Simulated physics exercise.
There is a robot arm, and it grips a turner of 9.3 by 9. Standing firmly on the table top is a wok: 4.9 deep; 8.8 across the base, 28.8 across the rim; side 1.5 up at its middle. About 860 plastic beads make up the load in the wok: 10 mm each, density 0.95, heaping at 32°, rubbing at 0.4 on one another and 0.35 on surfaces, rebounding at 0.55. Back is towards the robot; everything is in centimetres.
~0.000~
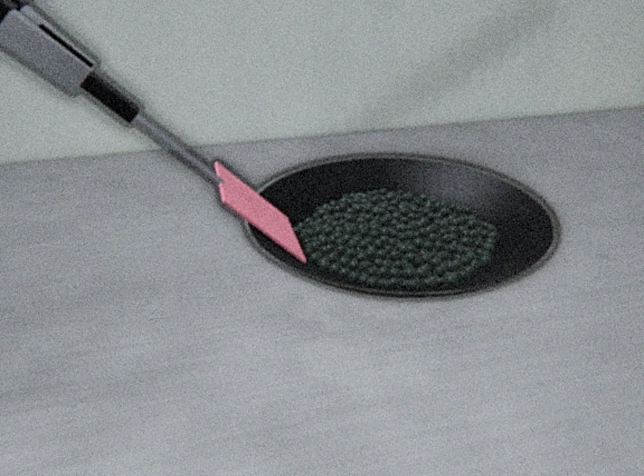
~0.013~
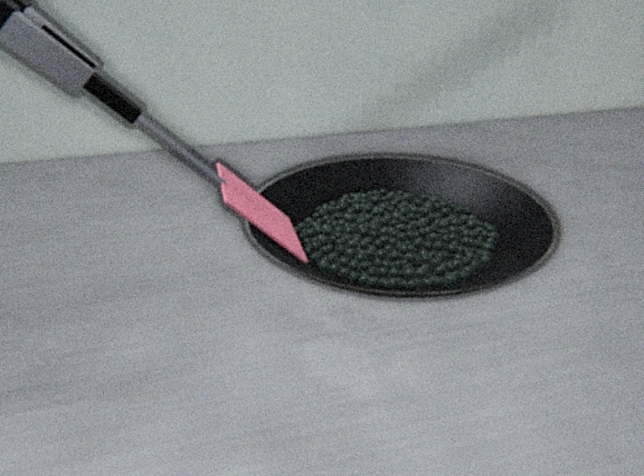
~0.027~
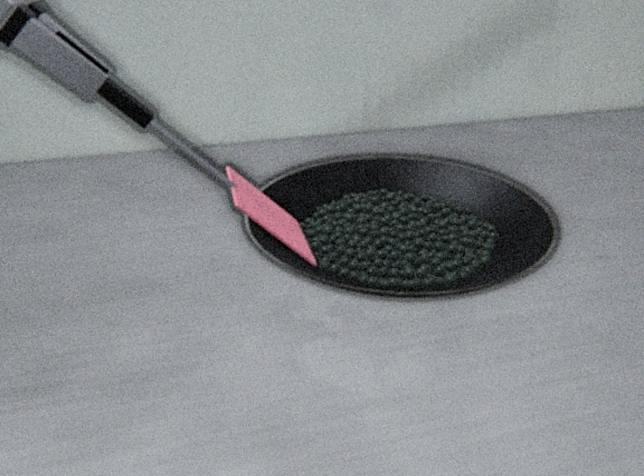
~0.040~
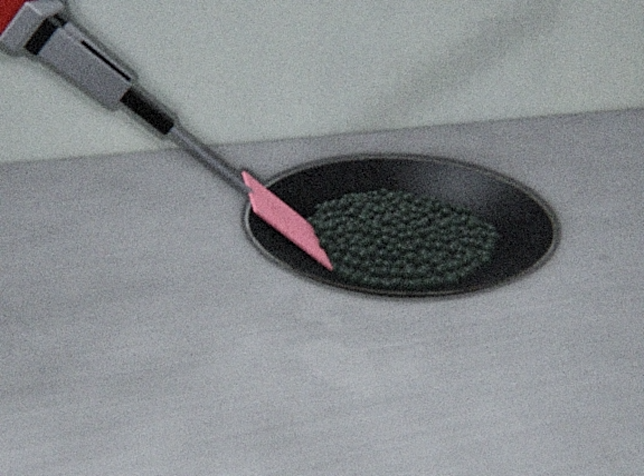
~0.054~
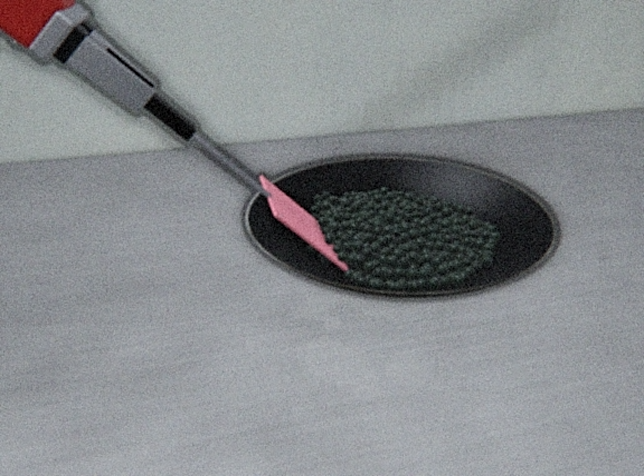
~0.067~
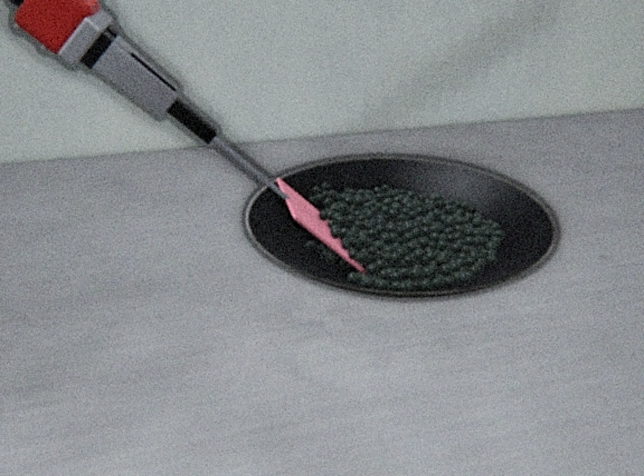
At the start, a robot arm holds a pink turner at the left edge of a black wok holding a mound of dark green beads. The turner barely shifts at first, then slides rightward into the wok, pressing into the left side of the mound and nudging the nearby beads.
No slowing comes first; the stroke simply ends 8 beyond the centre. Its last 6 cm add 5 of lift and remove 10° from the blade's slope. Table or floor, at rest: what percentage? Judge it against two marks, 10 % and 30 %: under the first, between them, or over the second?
Over the second, so above 30 %.
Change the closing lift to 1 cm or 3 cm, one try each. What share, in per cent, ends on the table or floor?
Roughly 40 per cent, then 40 per cent.
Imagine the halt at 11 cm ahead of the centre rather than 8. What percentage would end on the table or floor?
Near 50 per cent.
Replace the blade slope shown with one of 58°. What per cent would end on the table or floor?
It would be near 35 per cent.
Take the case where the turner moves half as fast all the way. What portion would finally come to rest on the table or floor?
Roughly 10 in a hundred.
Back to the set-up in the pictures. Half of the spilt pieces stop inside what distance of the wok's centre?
The answer is around 52 cm.
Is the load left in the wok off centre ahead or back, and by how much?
I'd say close to 3.5 cm toward the front.
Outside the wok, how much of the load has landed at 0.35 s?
It is near 15 percent.
By 0.10 s, sloping 46°, highest piece 7 above the table; 854 in the wok, 1 on the blade or in flight.
By 0.13 s, sloping 43°, highest piece 8 above the table; 851 in the wok, 4 on the blade or in flight.
By 0.35 s, sloping 36°, highest piece 18 above the table; 532 in the wok, 149 on the table or floor, 174 on the blade or in flight.
By 1.40 s, sloping 36°, highest piece 5 above the table; 531 in the wok, 324 on the table or floor.
Final count, 531 in the wok, 324 on the table or floor. That is 38 % on the table or floor.
